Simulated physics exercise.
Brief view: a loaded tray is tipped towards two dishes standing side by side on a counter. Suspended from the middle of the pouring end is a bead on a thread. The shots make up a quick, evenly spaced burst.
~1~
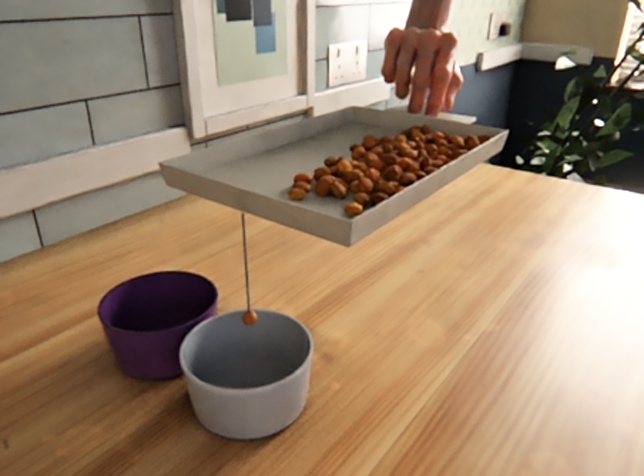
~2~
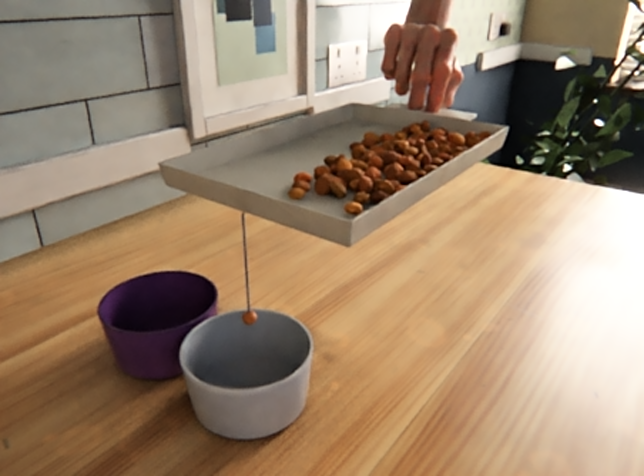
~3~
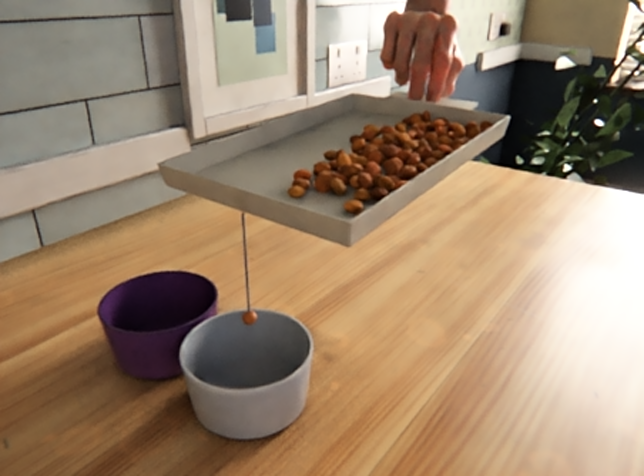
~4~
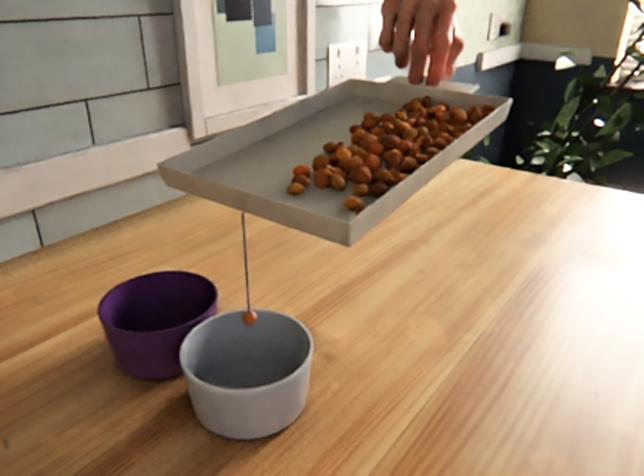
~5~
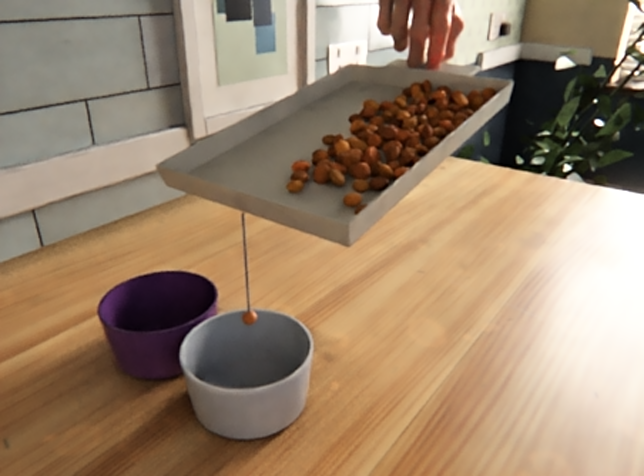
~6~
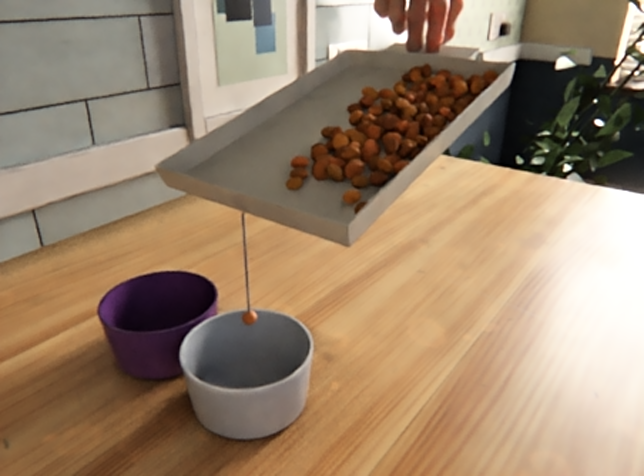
A tray of brown kibble tilts gradually as a hand lifts its far end above two bowls.
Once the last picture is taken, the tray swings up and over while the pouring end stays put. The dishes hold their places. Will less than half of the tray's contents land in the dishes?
Yes, less than half gets in.
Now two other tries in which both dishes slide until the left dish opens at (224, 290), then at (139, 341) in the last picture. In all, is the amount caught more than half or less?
For the two places in order: A minority share, a majority share.
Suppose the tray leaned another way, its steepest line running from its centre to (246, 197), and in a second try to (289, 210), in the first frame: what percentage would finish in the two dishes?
The first comes to 50 %, while the second comes to 30 %.
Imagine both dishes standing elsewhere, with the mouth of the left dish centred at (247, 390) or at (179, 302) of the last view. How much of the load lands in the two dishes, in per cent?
First position: Some 50 %; second position: Some 30 %.
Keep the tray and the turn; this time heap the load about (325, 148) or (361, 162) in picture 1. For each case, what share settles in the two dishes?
Try 1: 40 %; try 2: 30 %.
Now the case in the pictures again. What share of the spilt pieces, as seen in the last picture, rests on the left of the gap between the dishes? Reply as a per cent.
Estimate: Roughly 70 %.
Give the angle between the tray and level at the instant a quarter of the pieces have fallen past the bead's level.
Angle: Approx. 90 degrees.
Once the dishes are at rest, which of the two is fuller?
The one to the right.
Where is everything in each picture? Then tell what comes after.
Corners of the pouring end (164, 162) and (350, 219), level; middle of the load (407, 160), bits of cat kibble; left dish (113, 347); right dish (200, 403); bead on its thread (249, 318), in the first frame.
Corners of the pouring end (164, 162) and (350, 219), level; middle of the load (407, 158), in the second frame.
Corners of the pouring end (163, 163) and (349, 219), tipped barely, level across its low end; middle of the load (408, 151), in the third frame.
Corners of the pouring end (162, 163) and (348, 220), tipped a little, level across its low end; middle of the load (408, 140), in the fourth frame.
Corners of the pouring end (161, 164) and (347, 221), tipped a little, level across its low end; middle of the load (408, 129), in the fifth frame.
Corners of the pouring end (160, 165) and (346, 221), tipped a little, level across its low end; middle of the load (407, 118); left dish (113, 347); right dish (200, 403), in the sixth frame.
Just after the last frame, tray tipped steeply; almost all on the tray; just a few in the air.
A moment on, tray tipped right over; the larger part on the tray; about a tenth in the right dish; about a tenth outside both; just a few in the air.
Further on, tray tipped past a quarter turn; roughly a third in the right dish; about a tenth in the left dish; roughly two thirds outside both.
When it is over, tray tipped past a quarter turn; roughly a third in the right dish; about a tenth in the left dish; roughly two thirds outside both.
